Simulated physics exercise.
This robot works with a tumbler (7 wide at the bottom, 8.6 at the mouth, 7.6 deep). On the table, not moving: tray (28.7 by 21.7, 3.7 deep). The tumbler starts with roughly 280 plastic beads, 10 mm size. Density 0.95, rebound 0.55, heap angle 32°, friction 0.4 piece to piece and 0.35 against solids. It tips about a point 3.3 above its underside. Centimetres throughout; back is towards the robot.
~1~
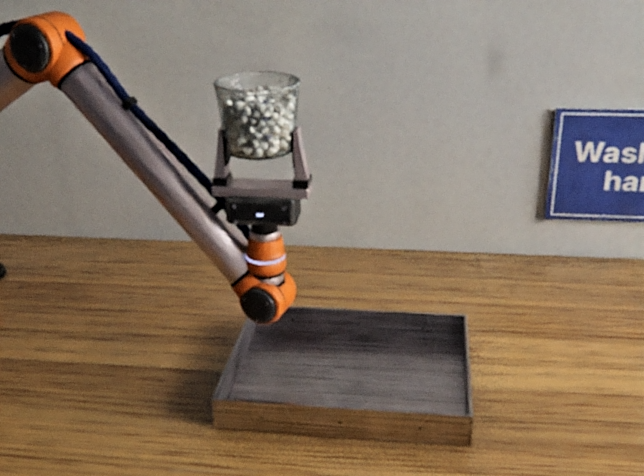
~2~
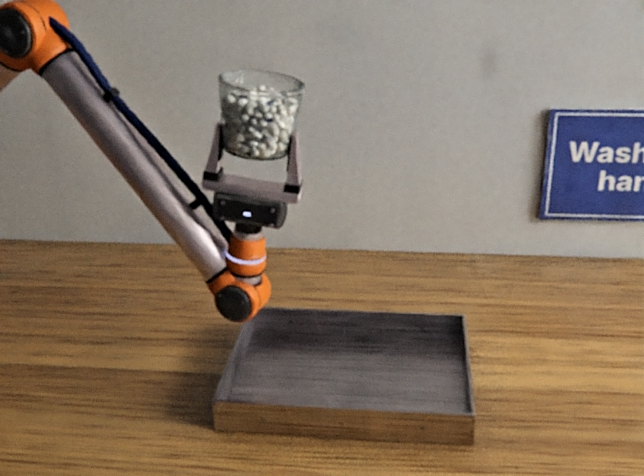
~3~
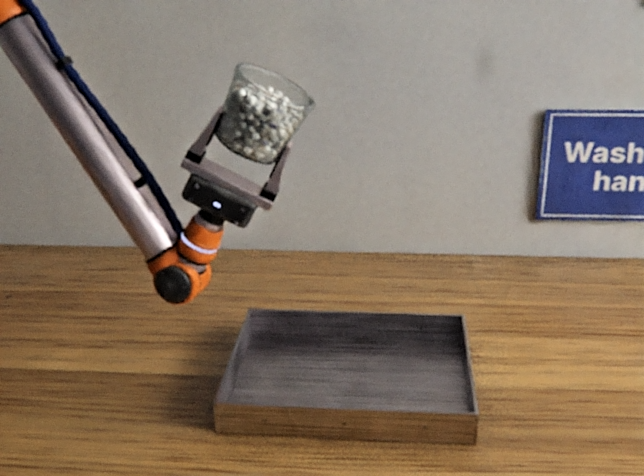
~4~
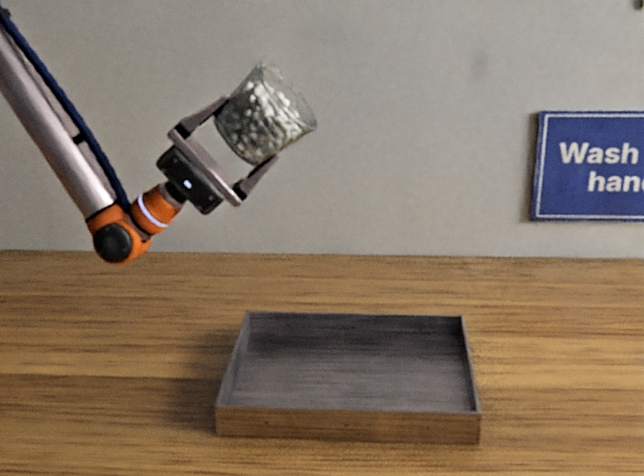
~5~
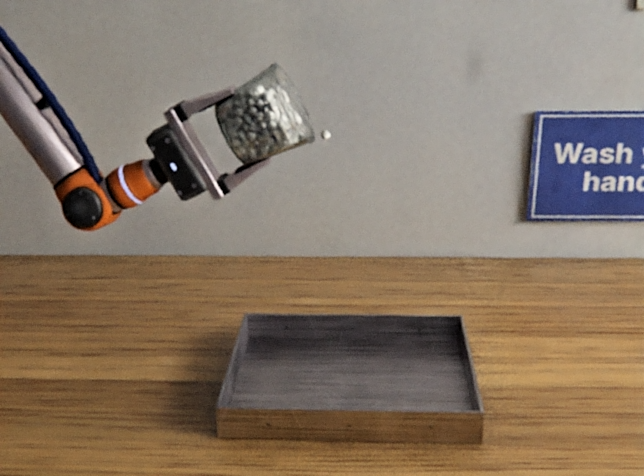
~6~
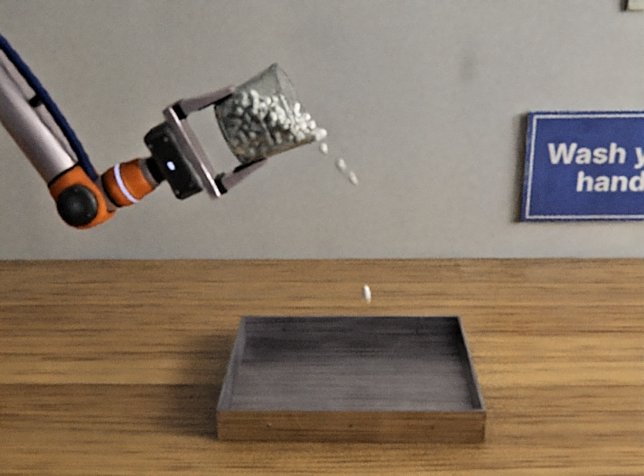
A robot arm tilts a clear tumbler of pale beads rightward, and a few drop out.
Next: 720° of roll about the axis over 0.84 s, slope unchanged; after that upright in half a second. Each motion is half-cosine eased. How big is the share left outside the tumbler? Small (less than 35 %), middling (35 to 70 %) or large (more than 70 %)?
A small share, less than 35 %, ends outside the tumbler.
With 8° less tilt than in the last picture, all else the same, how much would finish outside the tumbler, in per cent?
It would be near 5 per cent.
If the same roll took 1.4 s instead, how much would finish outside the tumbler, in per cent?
It would be near 25 per cent.
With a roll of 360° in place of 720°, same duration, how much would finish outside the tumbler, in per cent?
Then about 20 per cent.
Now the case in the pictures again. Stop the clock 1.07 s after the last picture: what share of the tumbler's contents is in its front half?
About 45 per cent.
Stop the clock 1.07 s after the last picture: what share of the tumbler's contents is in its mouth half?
About 40 per cent.
Then, 0.54 s after the last picture, tipped 65°, highest piece 39 above the table; 247 in the tumbler, 18 in the tray, 15 in flight or on a rim.
Then, 1.07 s after the last picture, tipped 36°, highest piece 36 above the table; 233 in the tumbler, 36 in the tray, 5 on the table or floor, 6 in flight or on a rim.
Then, 1.54 s after the last picture, upright, highest piece 38 above the table; 233 in the tumbler, 41 in the tray, 6 on the table or floor.
Then, 2.24 s after the last picture, upright, highest piece 38 above the table; 233 in the tumbler, 41 in the tray, 6 on the table or floor.
Final count, 233 in the tumbler, 41 in the tray, 6 on the table or floor. That is 17 % outside the tumbler.
